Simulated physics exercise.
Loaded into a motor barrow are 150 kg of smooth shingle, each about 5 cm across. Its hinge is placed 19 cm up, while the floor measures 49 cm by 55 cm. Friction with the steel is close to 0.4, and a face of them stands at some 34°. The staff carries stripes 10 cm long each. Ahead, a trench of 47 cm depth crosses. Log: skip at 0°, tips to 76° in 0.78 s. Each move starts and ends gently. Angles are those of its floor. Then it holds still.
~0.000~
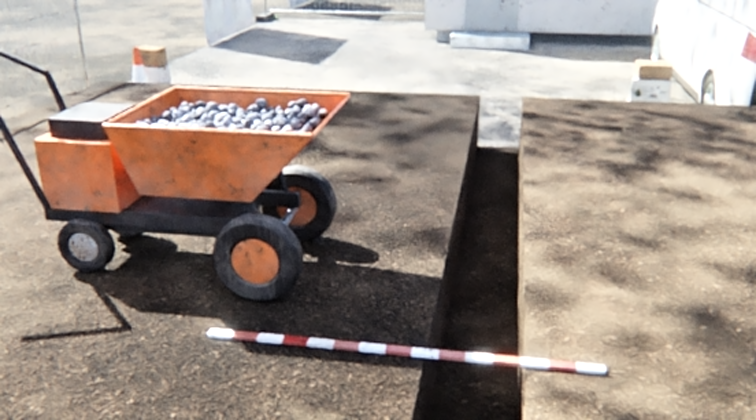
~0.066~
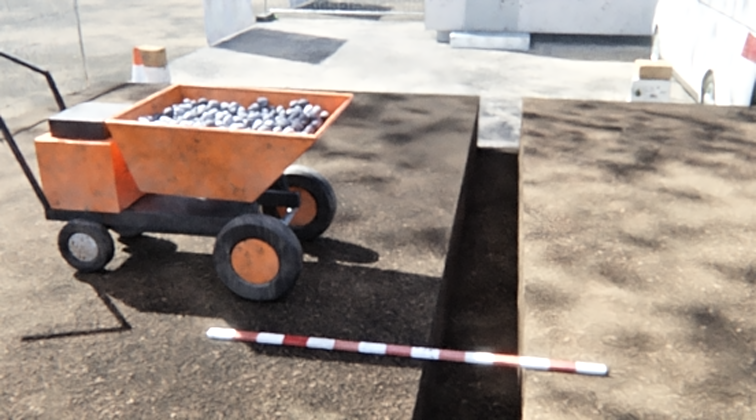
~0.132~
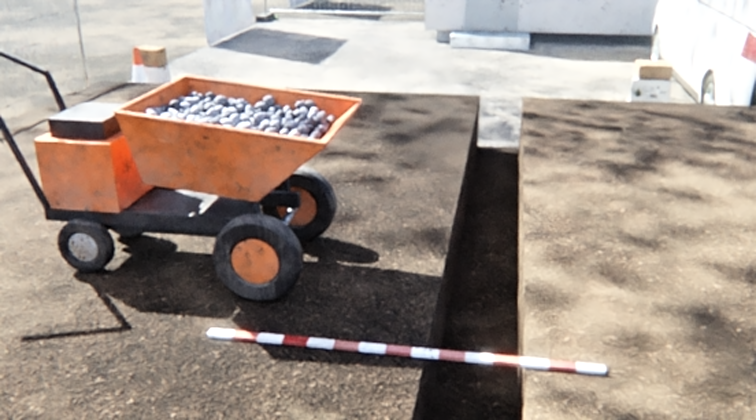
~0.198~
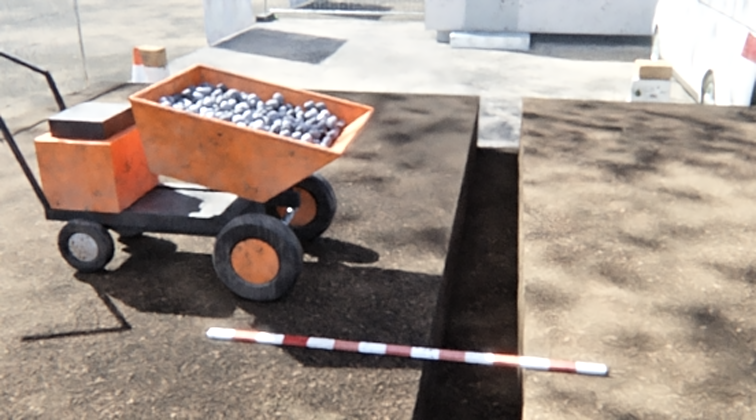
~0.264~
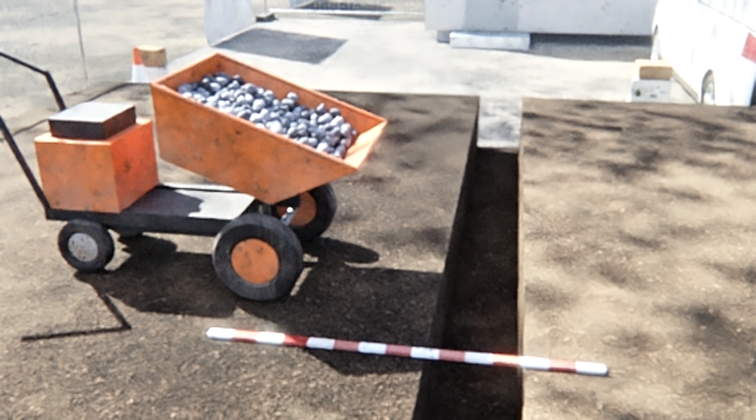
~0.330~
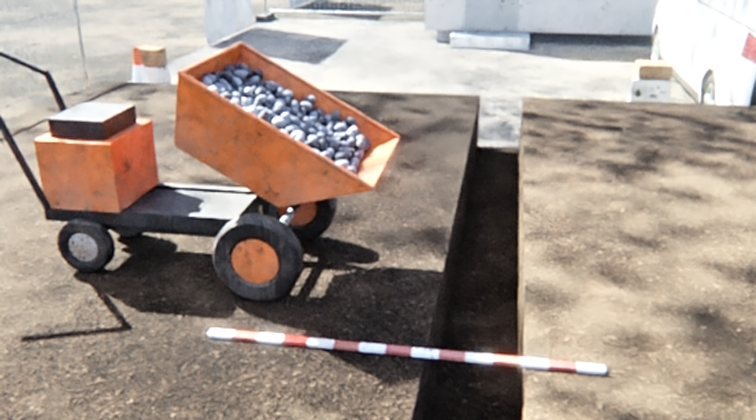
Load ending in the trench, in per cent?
79 per cent.
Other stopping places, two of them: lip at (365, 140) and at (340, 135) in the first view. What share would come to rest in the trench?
Around 90 and then 100 percent.
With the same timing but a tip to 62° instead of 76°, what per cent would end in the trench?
In that case around 95 percent.
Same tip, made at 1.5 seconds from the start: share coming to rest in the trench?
80 %.
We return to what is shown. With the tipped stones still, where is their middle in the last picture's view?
Their middle ends up near (478, 356).
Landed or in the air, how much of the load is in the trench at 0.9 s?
Close to 35 per cent at that time.
After 0.6 s the floor is at 64°; 100 % in the skip; the foremost stones are at (410, 236).
After 0.9 s the floor is at 76°; 55 % in the skip, 9 % short of the trench, 35 % in the trench; the foremost stones are at (518, 332).
After 1.2 s the floor is at 76°; 17 % in the skip, 11 % short of the trench, 72 % in the trench, 1 % past the trench; the foremost stones are at (621, 273).
After 3.2 s the floor is at 76°; 9 % in the skip, 11 % short of the trench, 79 % in the trench, 1 % past the trench; the foremost stones are at (730, 277).
